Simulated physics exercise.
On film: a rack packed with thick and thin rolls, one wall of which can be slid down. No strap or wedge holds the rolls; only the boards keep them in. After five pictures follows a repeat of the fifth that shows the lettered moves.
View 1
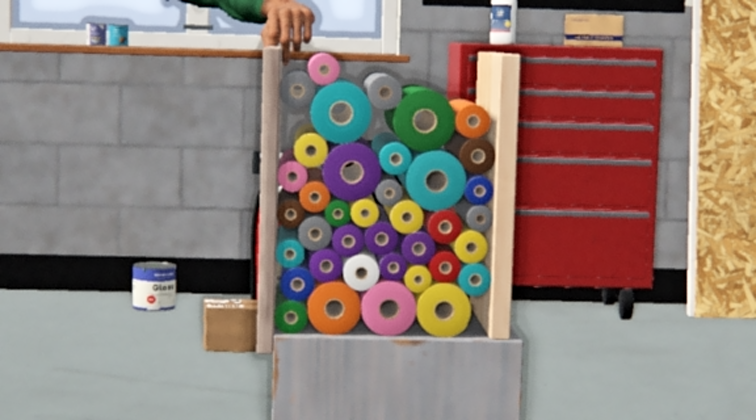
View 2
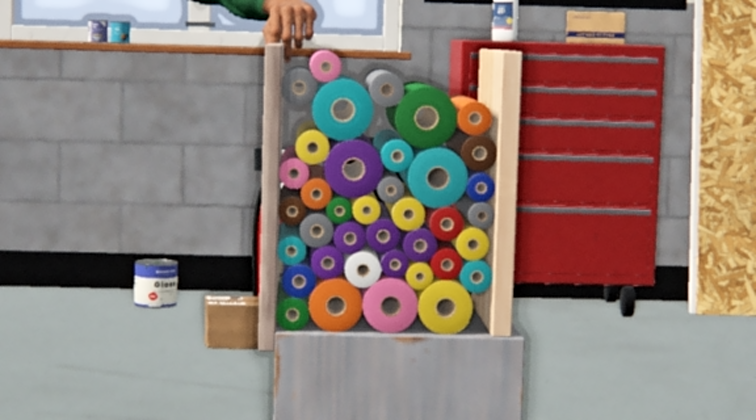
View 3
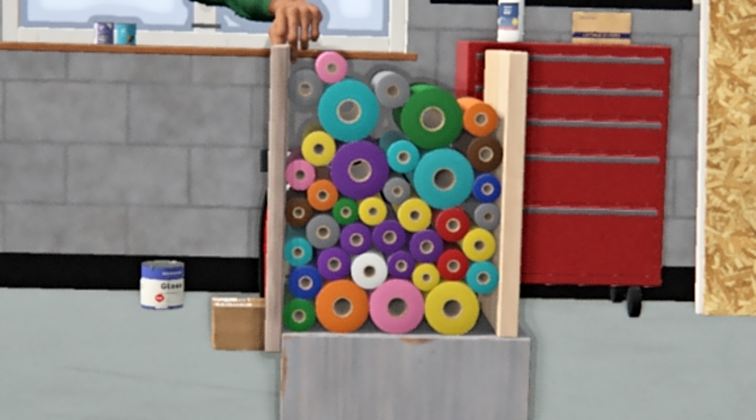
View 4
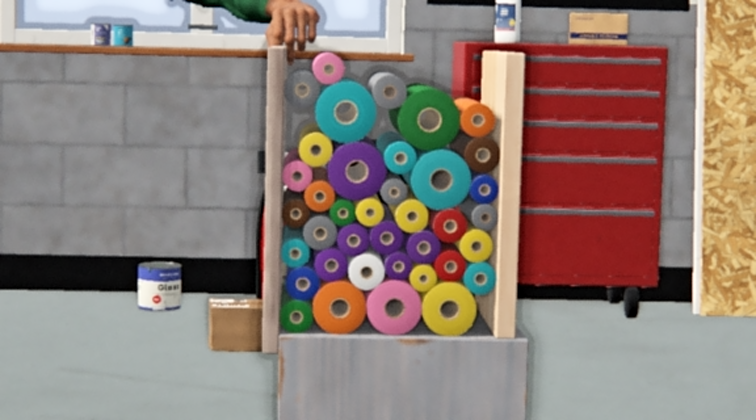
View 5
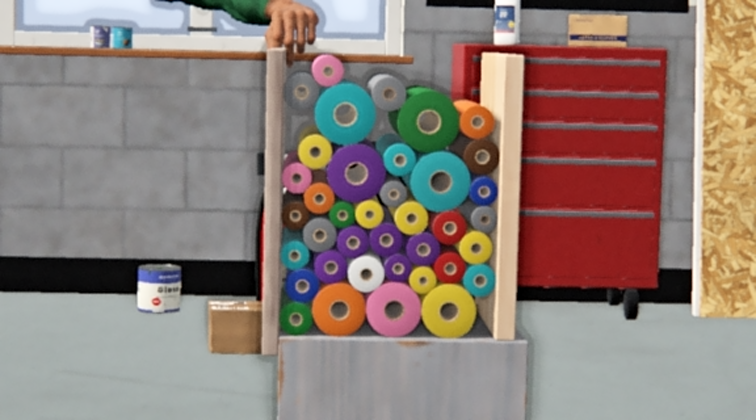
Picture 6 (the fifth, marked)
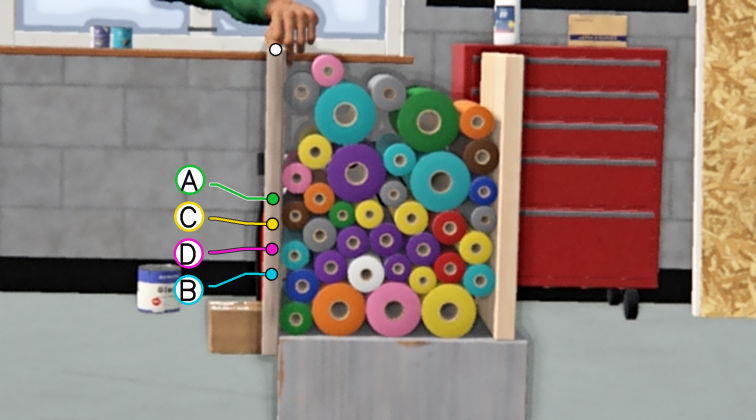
In a garage, a hand rests on a board beside stacked colourful rolls that stay still.
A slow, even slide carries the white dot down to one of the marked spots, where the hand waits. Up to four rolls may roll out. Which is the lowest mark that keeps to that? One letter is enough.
Mark A is as low as it can go.
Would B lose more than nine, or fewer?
More than nine.
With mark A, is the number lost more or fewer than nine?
Fewer than nine.
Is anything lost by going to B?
Yes, at B.
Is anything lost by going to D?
At D: Yes.
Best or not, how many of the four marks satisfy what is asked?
One of the four.
On the marked copy, A at (273, 199); B at (272, 274); C at (273, 224); D at (272, 249); the white dot at (276, 50).
With A. Early on, top of the board (283, 114).
Further on, top of the board (281, 188).
At the end, top of the board (281, 199), two out over the board.
As for the rest, B more than four out over the board; C more than four out over the board; D more than four out over the board.
